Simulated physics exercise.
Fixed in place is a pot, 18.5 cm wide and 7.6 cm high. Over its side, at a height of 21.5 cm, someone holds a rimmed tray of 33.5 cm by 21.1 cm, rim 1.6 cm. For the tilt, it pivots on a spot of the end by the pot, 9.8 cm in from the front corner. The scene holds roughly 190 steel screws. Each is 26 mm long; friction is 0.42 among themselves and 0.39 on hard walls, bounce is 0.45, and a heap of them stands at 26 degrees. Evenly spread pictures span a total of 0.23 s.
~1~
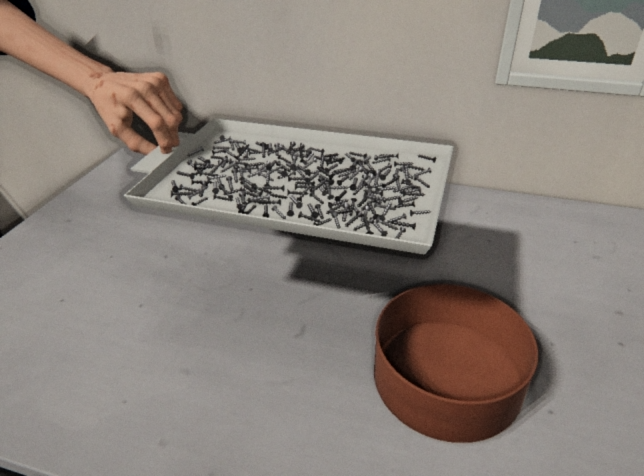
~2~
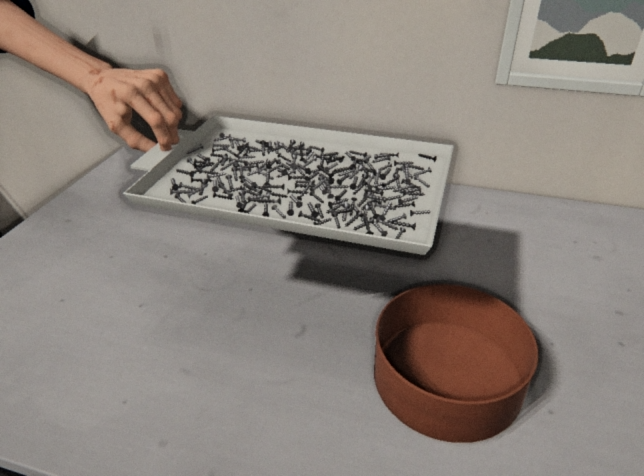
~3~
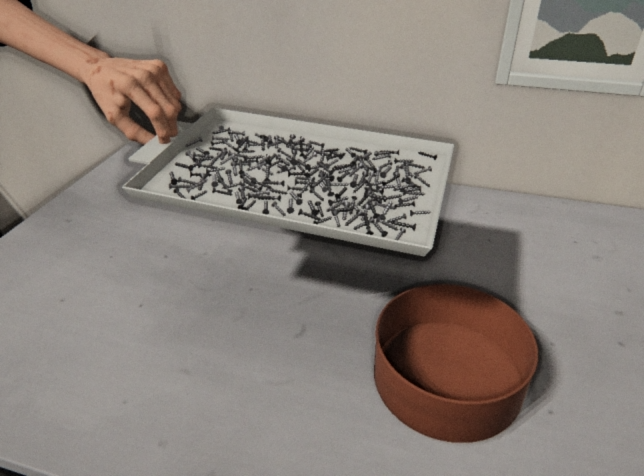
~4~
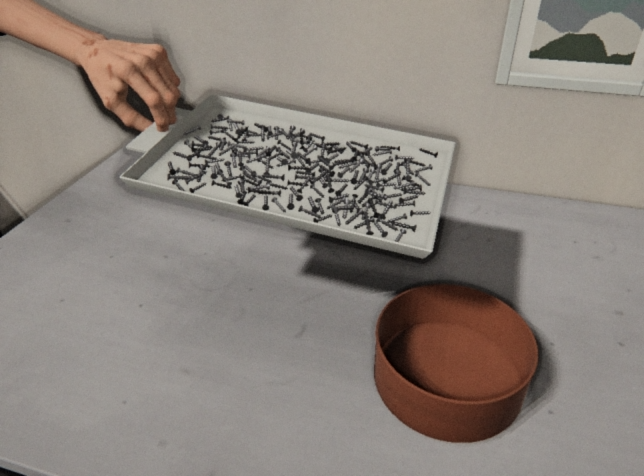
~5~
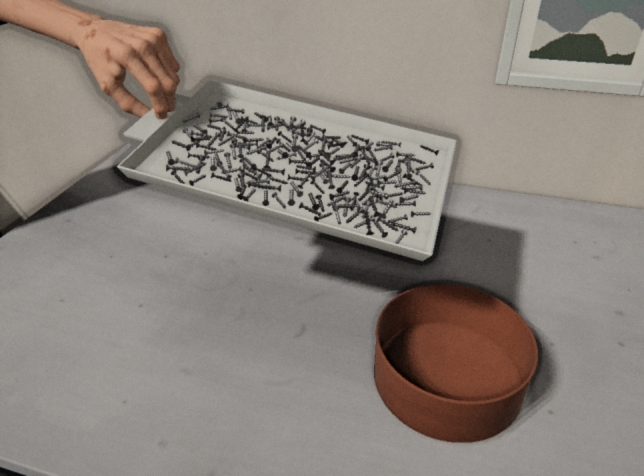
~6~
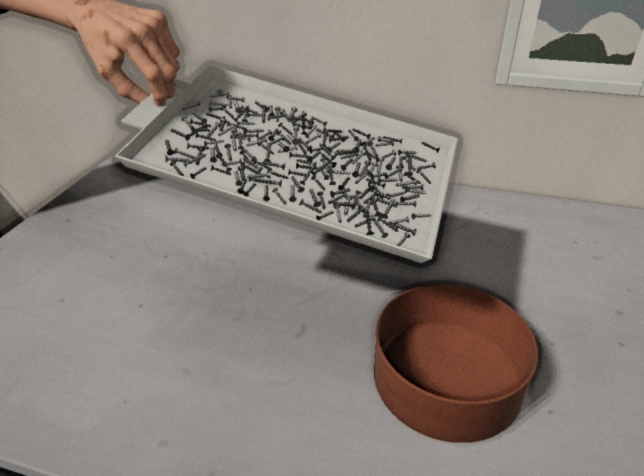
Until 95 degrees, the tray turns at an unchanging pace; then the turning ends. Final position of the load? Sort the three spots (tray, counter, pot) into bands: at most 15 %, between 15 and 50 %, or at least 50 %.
Tray: Up to 15 %; counter: Up to 15 %; pot: 50 % or more.
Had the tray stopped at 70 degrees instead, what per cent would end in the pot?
95 per cent.
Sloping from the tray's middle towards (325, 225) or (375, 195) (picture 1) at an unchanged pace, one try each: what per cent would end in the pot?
Near 65 and 75 per cent, in that order.
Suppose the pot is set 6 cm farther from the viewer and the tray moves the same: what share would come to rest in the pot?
40 per cent.
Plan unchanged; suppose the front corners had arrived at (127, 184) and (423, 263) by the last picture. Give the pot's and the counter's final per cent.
You'd end with pot at 45 and counter at 55.
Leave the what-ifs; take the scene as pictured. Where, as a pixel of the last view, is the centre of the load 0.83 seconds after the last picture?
Expected load position: Near (440, 382).
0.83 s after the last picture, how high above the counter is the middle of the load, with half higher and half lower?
Median height: Approx. 2 cm.
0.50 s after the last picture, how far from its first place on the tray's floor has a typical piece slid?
By then it sits near 12 cm from where it began.
Then, 0.50 s after the last picture, tilt 52 degrees; the tray holds 100 %, the pot 0 %.
Then, 0.83 s after the last picture, tilt 78 degrees; the tray holds 15 %, the pot 70 %.
Then, 1.26 s after the last picture, tilt 95 degrees; the tray holds 0 %, the pot 95 %.
In the end, tray 0 %, counter 5 %, pot 95 %.
